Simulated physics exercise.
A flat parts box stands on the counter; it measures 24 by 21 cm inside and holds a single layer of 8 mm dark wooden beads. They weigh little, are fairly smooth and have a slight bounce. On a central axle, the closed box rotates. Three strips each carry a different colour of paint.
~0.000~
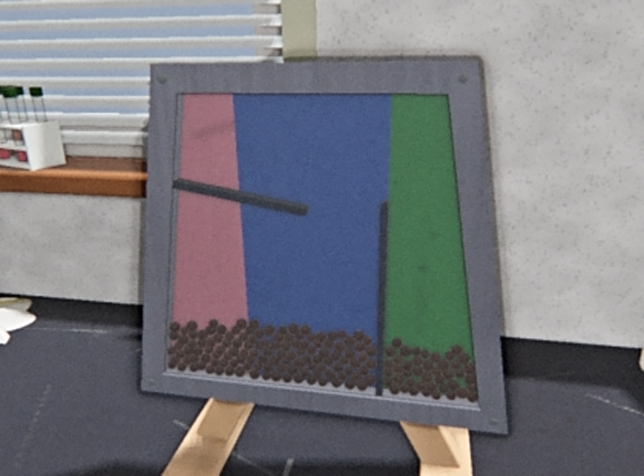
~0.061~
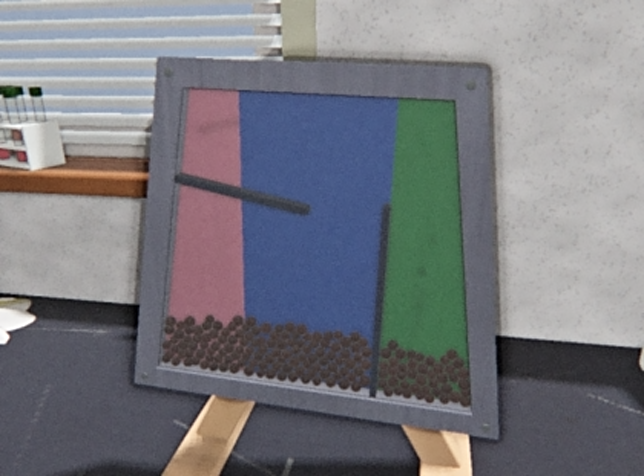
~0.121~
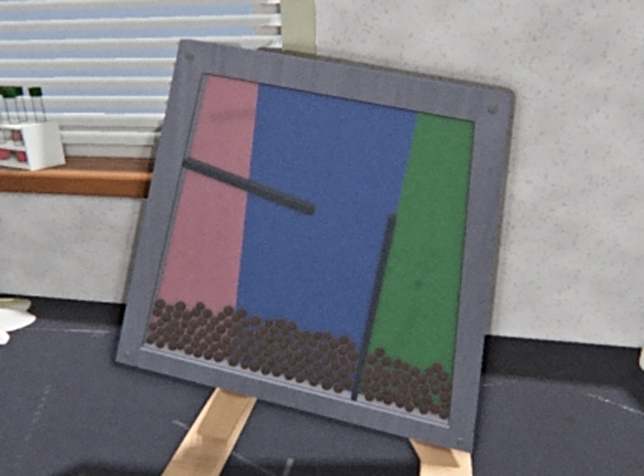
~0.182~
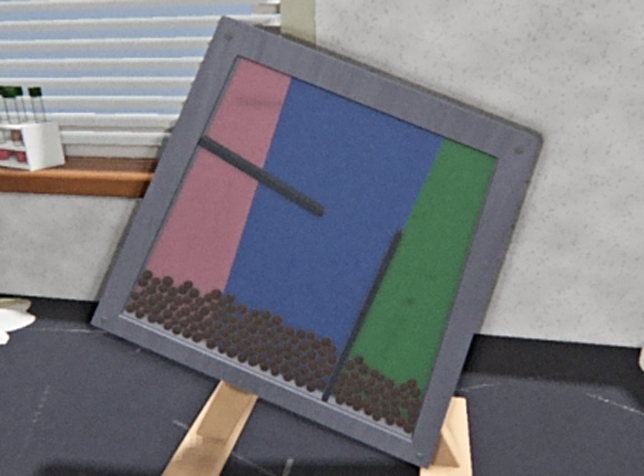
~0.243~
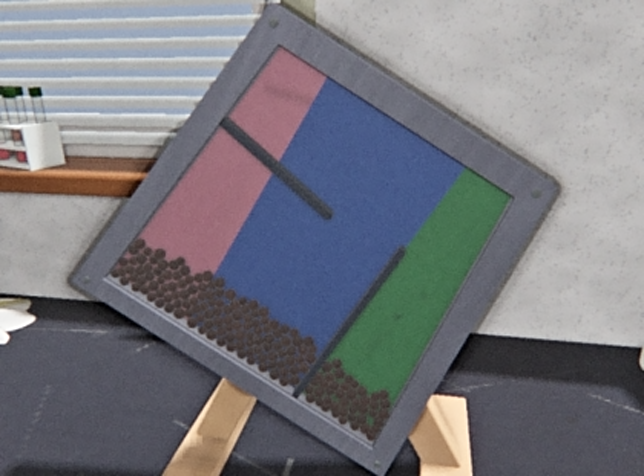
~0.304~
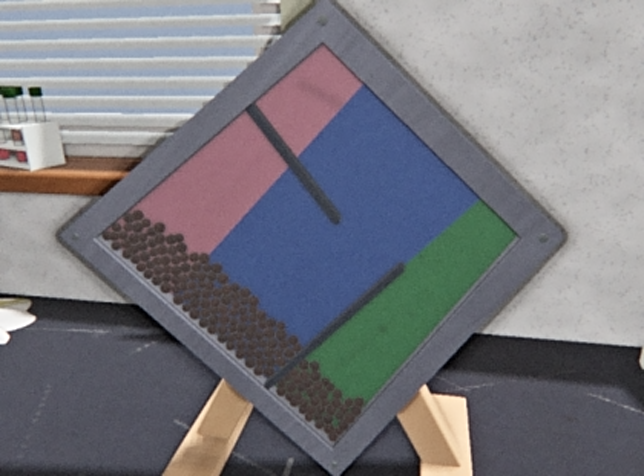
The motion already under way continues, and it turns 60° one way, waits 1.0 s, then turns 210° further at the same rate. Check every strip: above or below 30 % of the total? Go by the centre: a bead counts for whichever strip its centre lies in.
Pink above, blue above, green below 30 %.
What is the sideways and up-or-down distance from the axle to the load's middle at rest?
The middle sits around 5 cm left of it and 4 cm below it.
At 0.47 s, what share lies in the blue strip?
Roughly 55 per cent.
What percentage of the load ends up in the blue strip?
I'd put it at close to 60 in a hundred.
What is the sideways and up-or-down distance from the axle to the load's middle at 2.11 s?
I'd put it near 2 centimetres to the left and 6 centimetres below.
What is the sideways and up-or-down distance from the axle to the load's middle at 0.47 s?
Position estimate: Left 7 cm, below 5 cm.
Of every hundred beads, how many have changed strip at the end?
I'd guess roughly 55 percent, give or take.
After 0.47 s, it stands 60° clockwise; the beads' middle is 7 cm left of and 5 cm below the centre; pink 20 %, blue 55 %, green 25 %.
After 2.11 s, it stands 165° clockwise; the beads' middle is 2 cm left of and 6 cm below the centre; blue 60 %, green 35 %.
After 2.75 s, it has come round 270° clockwise; the beads' middle is 7 cm left of and 2 cm below the centre; pink 30 %, blue 70 %, green 5 %.
At rest by 4.4 s, it has come round 270° clockwise; pink 40 %, blue 60 %, green 0 %.
